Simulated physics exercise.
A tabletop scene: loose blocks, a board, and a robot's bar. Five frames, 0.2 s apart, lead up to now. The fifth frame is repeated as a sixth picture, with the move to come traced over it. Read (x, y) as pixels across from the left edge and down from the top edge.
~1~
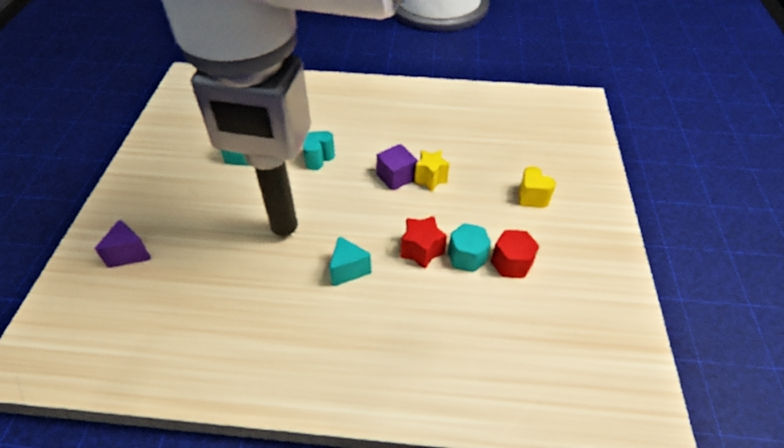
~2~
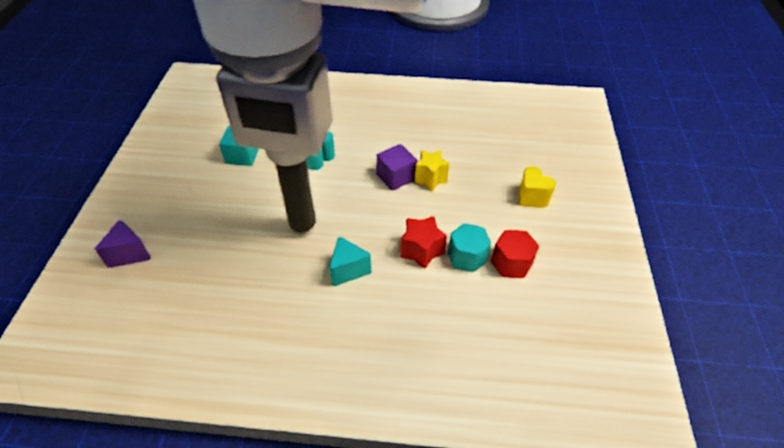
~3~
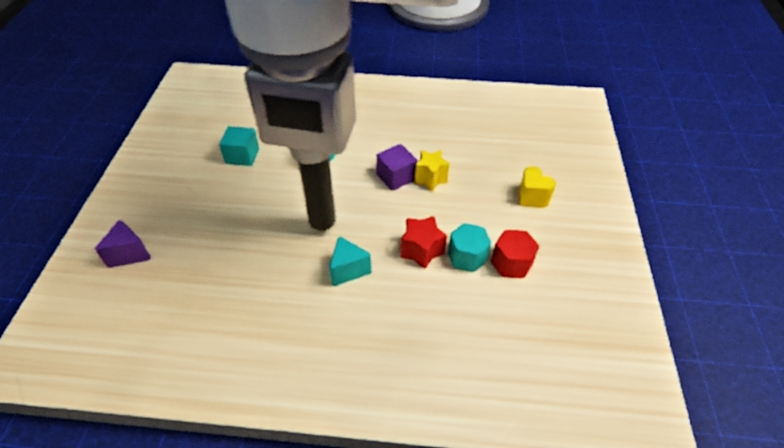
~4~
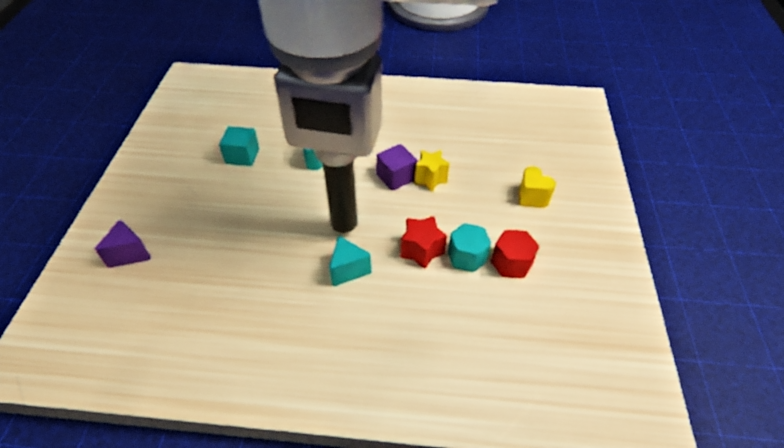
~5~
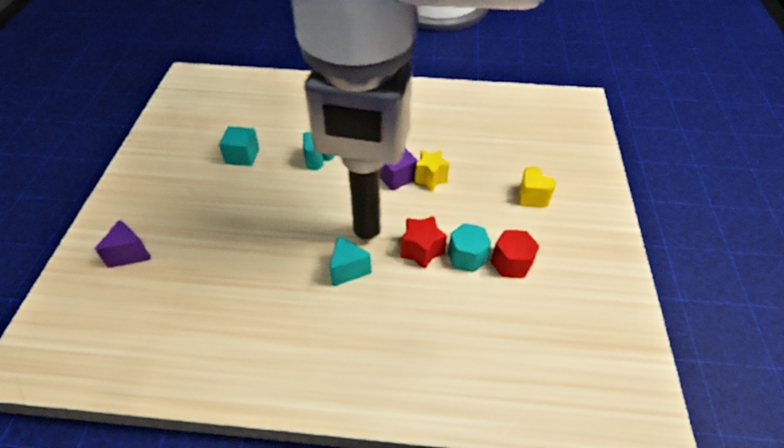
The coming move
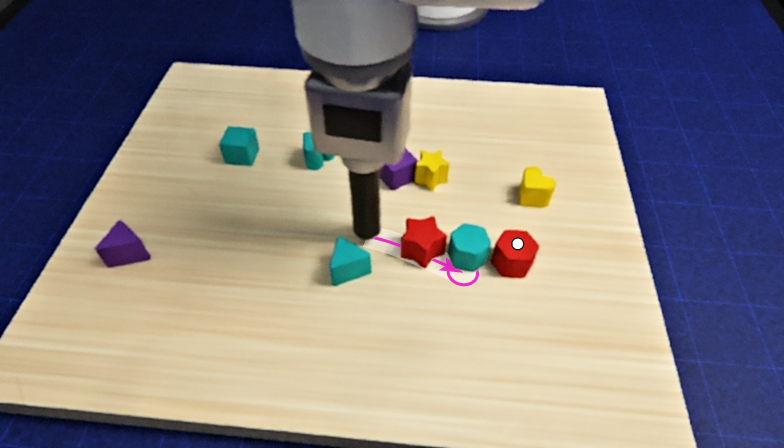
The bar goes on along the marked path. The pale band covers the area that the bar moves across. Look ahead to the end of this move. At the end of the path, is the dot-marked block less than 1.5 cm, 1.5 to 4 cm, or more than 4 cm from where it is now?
Movement: Over 4 cm.
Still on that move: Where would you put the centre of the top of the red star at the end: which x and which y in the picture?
The point I'd pick in the picture is (500, 261).
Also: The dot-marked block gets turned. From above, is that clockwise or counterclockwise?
From above, it turns clockwise.
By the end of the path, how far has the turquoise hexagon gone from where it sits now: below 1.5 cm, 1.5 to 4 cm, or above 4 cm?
Verdict: More than 4 cm.
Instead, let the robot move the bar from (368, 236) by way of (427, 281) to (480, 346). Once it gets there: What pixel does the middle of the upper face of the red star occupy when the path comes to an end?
My estimate: (444, 240).
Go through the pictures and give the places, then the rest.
Bar tip at (285, 227); block tops, turquoise triangular piece at (347, 252); red star at (423, 231); turquoise hexagon at (471, 237); red hexagon at (518, 244), in the first picture.
Bar at (303, 223); blocks unchanged, in the second picture.
Bar at (323, 222); blocks unchanged, in the third picture.
Bar at (345, 224); blocks unchanged, in the fourth picture.
Bar at (367, 230); turquoise triangular piece at (347, 252); red star at (423, 231); turquoise hexagon at (471, 237); red hexagon at (518, 244), in the fifth picture.
Path on the board, from (368, 236) by way of (415, 252) to (463, 272); the dot is on the red hexagon.
What follows on the original path. One third of the way, bar at (400, 240); red star at (431, 233).
Two thirds of the way, bar at (431, 253); red star at (464, 249); turquoise hexagon at (499, 239), turned 35° anticlockwise; red hexagon at (540, 244), turned 20° clockwise.
At the end, bar at (464, 267); turquoise triangular piece in place; red star at (500, 261); turquoise hexagon at (528, 242), turned 55° anticlockwise; red hexagon at (568, 242), turned 25° clockwise.
